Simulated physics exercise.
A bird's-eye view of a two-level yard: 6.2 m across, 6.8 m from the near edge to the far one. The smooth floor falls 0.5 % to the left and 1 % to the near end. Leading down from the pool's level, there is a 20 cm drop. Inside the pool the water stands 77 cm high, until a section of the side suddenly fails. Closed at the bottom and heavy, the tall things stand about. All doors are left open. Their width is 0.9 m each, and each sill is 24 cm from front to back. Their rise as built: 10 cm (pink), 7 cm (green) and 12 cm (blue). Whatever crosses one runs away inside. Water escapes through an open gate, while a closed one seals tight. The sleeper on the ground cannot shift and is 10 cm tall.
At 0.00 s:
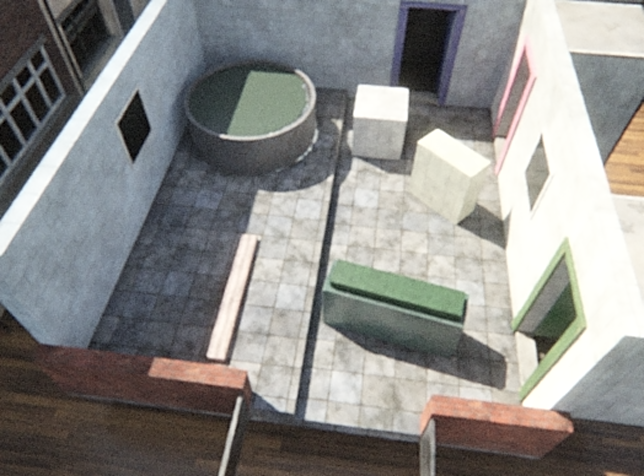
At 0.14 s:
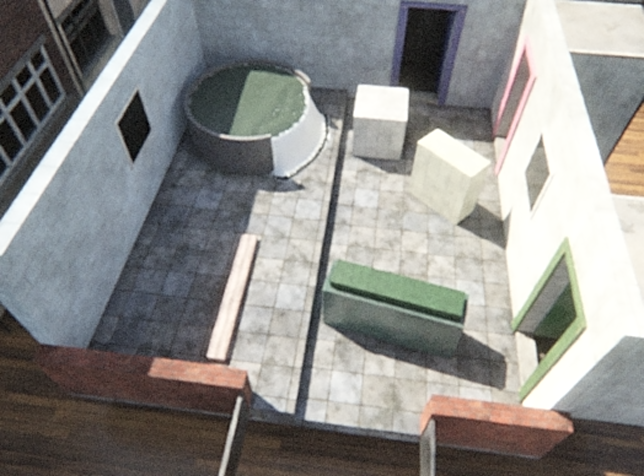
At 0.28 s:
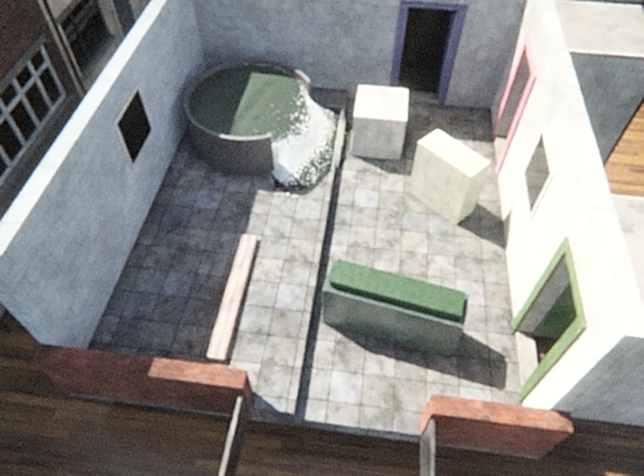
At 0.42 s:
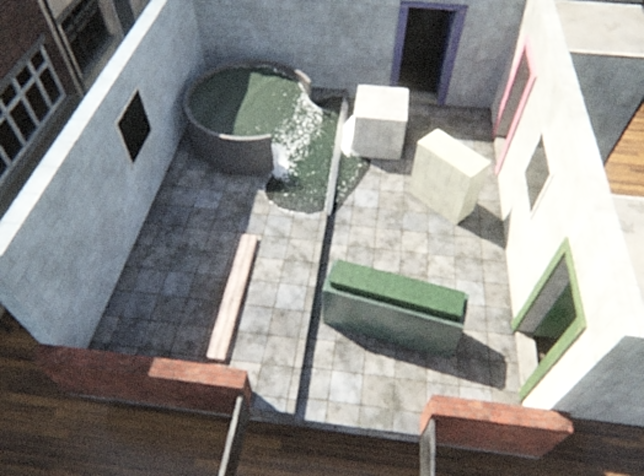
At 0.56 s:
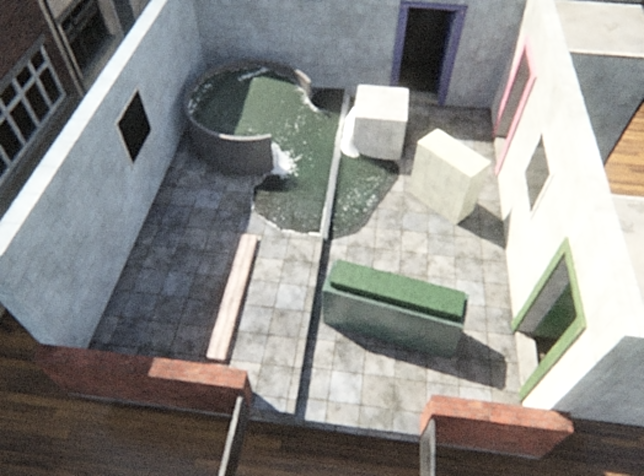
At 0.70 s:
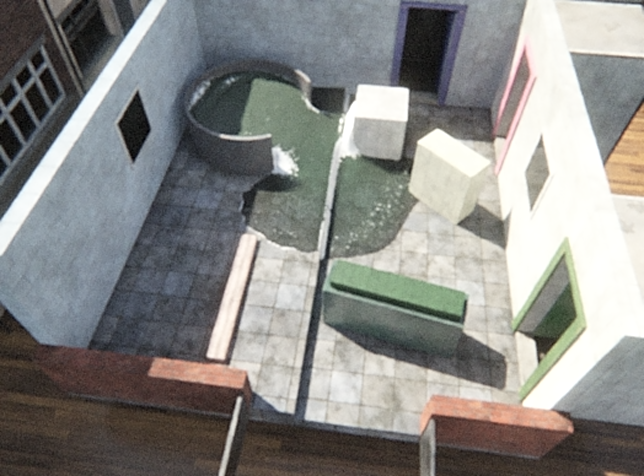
In a walled, tiled yard with open doorways, a round pool's side gave way at the right, and green water gushed out, spreading across the floor around a white block and toward the near end.
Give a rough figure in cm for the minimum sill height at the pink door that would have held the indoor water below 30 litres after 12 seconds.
15 cm.
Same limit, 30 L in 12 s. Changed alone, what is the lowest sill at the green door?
Green - roughly 23 cm.
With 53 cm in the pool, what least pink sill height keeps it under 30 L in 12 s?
Roughly 9.5 cm high.
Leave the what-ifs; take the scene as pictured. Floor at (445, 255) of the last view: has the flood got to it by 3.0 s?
Point status: Inundated.
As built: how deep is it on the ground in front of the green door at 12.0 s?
A ruler would read roughly 13.0 cm.
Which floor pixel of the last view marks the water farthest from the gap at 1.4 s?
The farthest wet point is roughly at (509, 312) in the last view.
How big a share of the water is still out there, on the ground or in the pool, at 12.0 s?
Something near 68 out of a hundred parts.
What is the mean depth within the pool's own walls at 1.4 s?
Averaged depth comes out at about 41 cm.
After 1.4 s water covers 40 % of the floor, deepest (66 cm) near (347, 146); it has not reached the pink door.
After 3.0 s water covers 55 % of the floor, deepest (42 cm) near (520, 416); 19 cm at the pink door, 34 litres in over its 10 cm sill.
After 12.0 s water covers 60 % of the floor, deepest (17 cm) near (480, 424); 9 cm at the pink door, 96 litres in over its 10 cm sill.
At the pink door as built, the water arrived by 1.7 s and peaked near 21 cm at 2.6 s.
With a sill of 12.5 cm, 55 litres would have come in within the 12 s; with 17 cm, 18 litres. So under 30 litres takes about 15 cm.
